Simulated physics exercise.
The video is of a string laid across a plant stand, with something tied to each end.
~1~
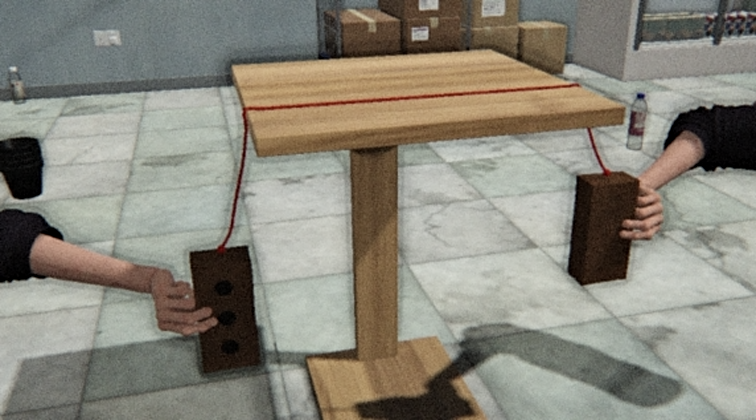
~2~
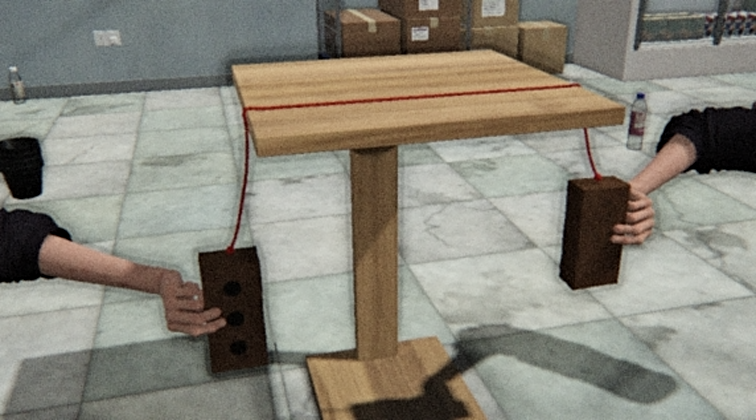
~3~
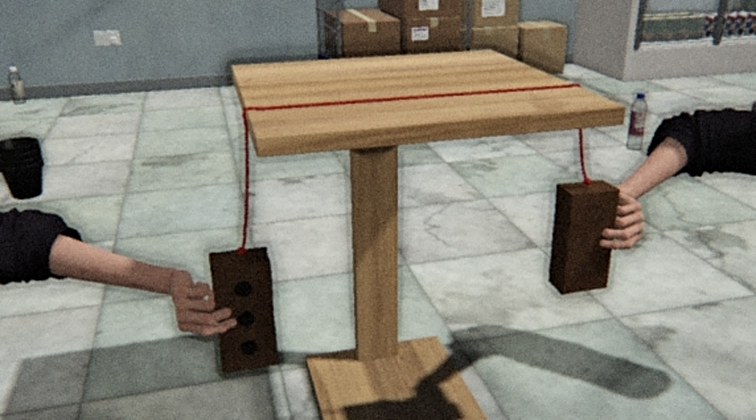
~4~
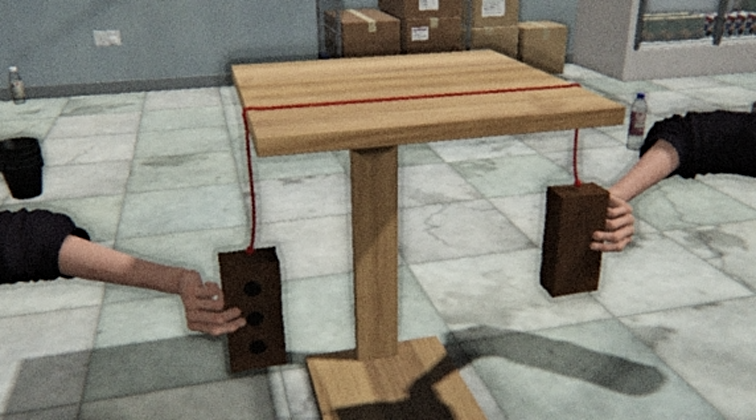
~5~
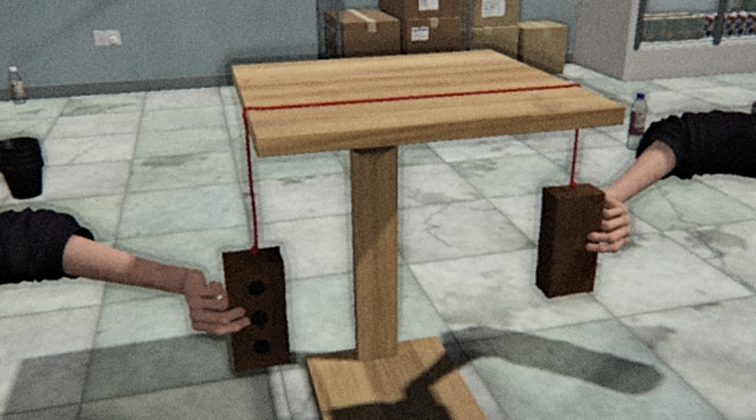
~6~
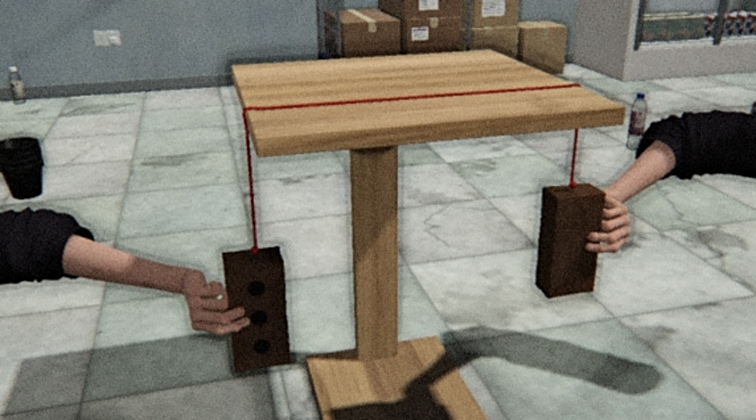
In a room with a tiled floor, two hands held dark bricks tied to a red string draped across a wooden stand, and moved them slightly inward from either side before keeping them still.
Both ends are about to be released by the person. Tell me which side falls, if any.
Neither side falls.
Then, 0.44 s past the final frame, left brick at the same height near (265, 310); right brick at the same height near (563, 243).
Then, 1.16 s past the final frame, left brick at the same height near (258, 311); right brick at the same height near (568, 242).
When it is over, left brick at the same height near (268, 309); right brick at the same height near (564, 243). The string hangs still.
